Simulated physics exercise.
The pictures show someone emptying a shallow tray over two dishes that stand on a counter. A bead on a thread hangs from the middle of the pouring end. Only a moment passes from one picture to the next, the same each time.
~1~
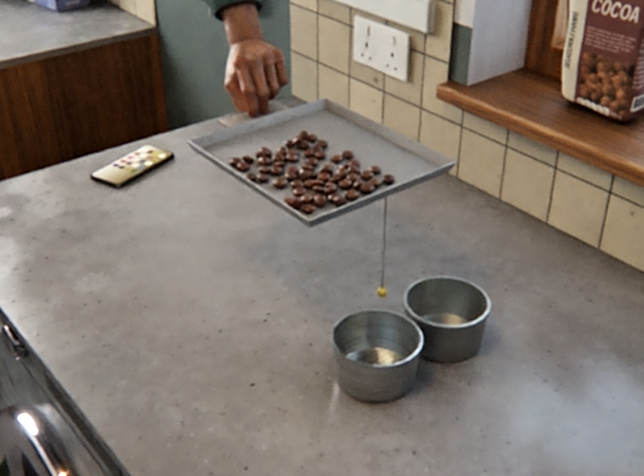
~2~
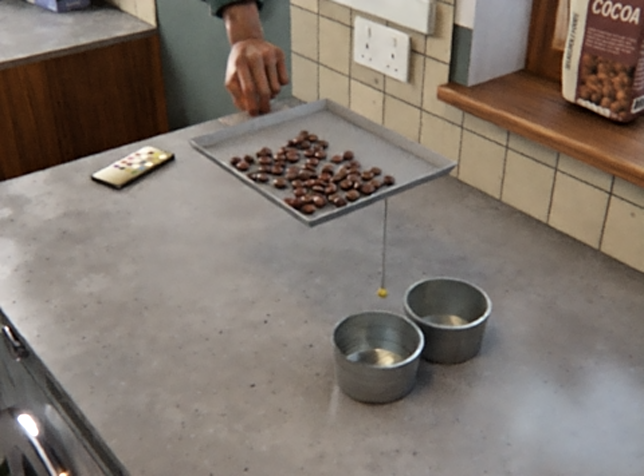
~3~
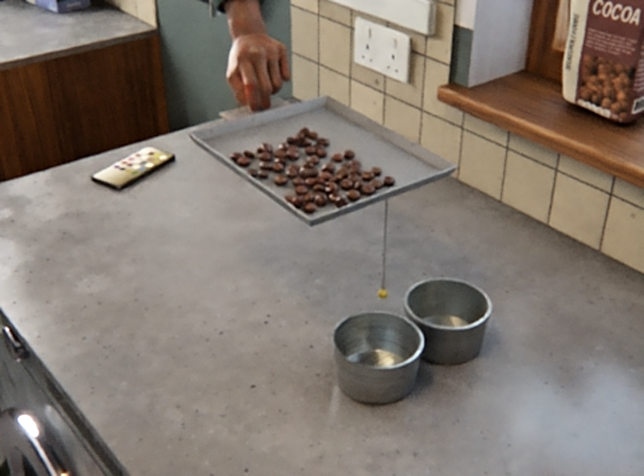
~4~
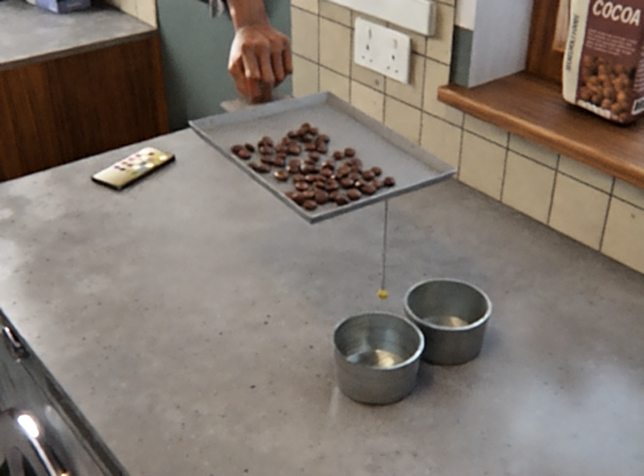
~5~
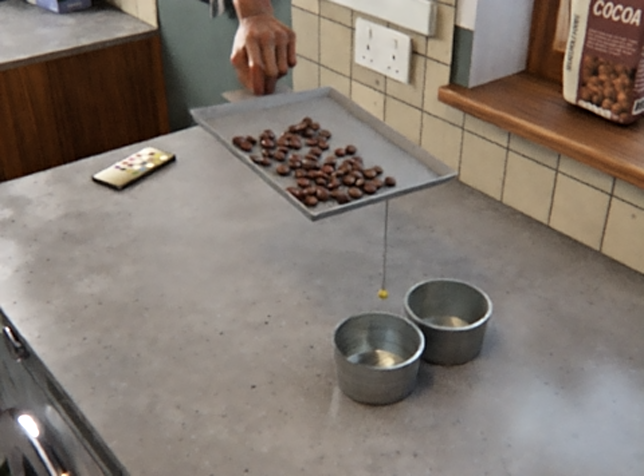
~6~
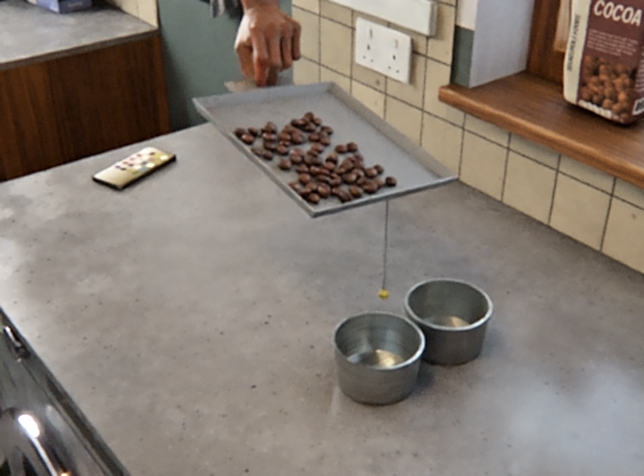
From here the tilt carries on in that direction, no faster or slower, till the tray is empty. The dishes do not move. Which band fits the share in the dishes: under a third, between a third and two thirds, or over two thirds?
They take from one third to two thirds between them.
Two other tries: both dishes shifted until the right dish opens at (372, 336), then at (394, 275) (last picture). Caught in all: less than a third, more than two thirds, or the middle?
The first try: Below one third. The second: Below one third.
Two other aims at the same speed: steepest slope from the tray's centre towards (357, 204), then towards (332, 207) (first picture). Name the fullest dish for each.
The first try: Left. The second: Left.
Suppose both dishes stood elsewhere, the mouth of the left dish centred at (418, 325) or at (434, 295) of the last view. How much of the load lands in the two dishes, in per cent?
The first gives 20 %, the second 80 %.
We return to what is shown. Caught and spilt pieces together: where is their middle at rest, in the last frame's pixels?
Near (451, 323).
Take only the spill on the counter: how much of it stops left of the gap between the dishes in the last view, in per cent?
Some 20 per cent.
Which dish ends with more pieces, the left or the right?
More ends in the dish on the right.
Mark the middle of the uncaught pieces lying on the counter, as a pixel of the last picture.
At about (449, 301).
Soon after the last picture, tray tipped steeply; most on the tray; a small part in the air.
A little later, tray tipped right over; about half in the right dish; about half outside both; a small part in the air.
Later still, tray tipped past a quarter turn; about half in the right dish; about half outside both.
At rest, tray tipped past a quarter turn; none in the left dish; about half in the right dish; about half outside both.
